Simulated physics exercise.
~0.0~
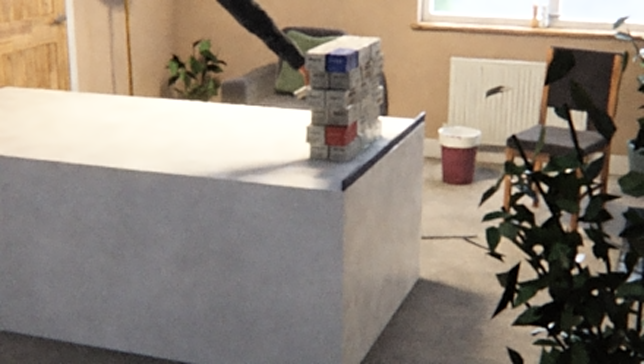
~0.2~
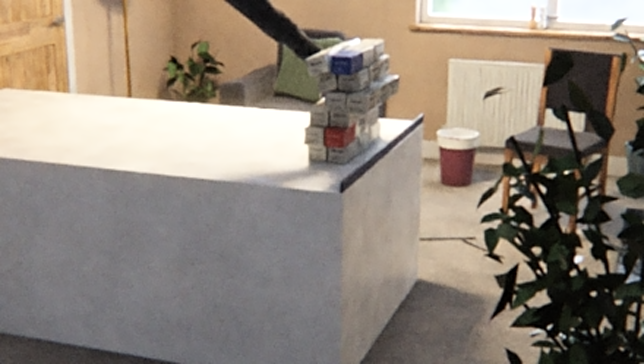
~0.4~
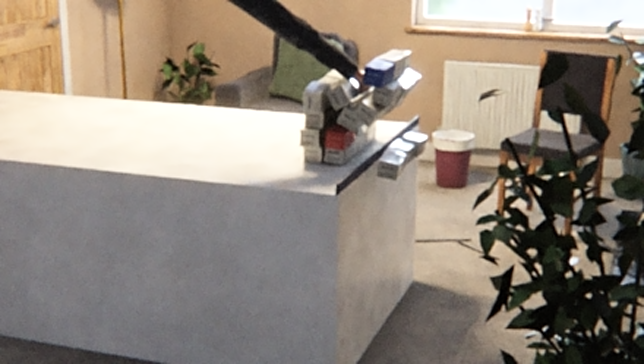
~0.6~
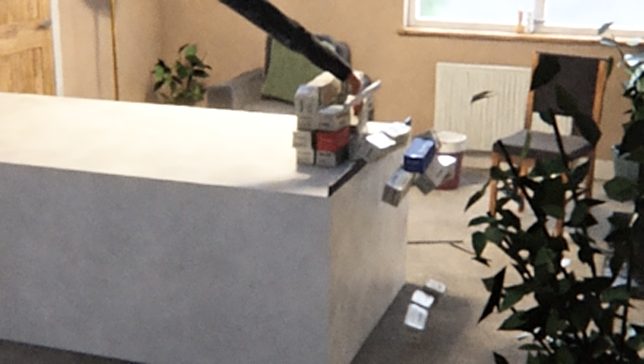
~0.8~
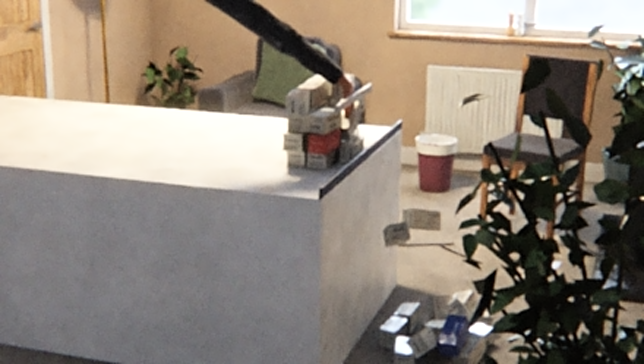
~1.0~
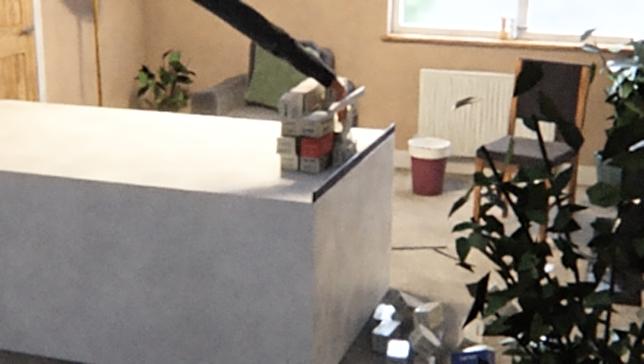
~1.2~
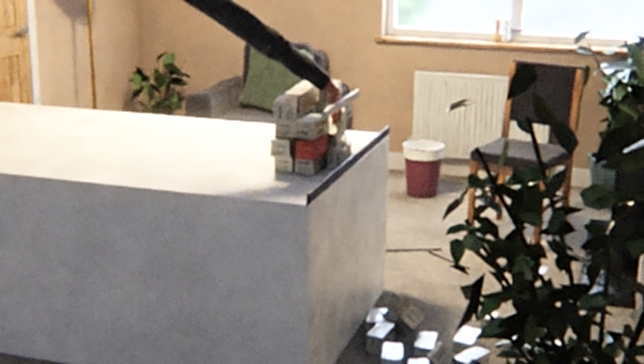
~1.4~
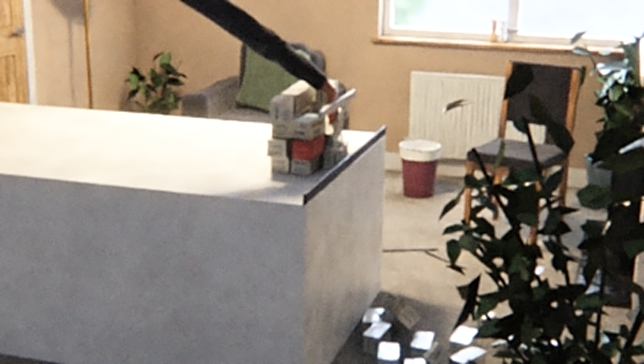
In a sunlit room with a radiator, a chair and leafy plants, a neat stack of small packets stands near the end of a long, low white cupboard. A dark arm reaches in from behind and pushes against the stack, making its upper rows lean to the right. The top slides apart, and packets spill over the edge with the blue one among them. They tumble to the floor and scatter beside the cupboard. The arm then holds still, while a jumbled lower part of the stack, including a red packet, stays on top.
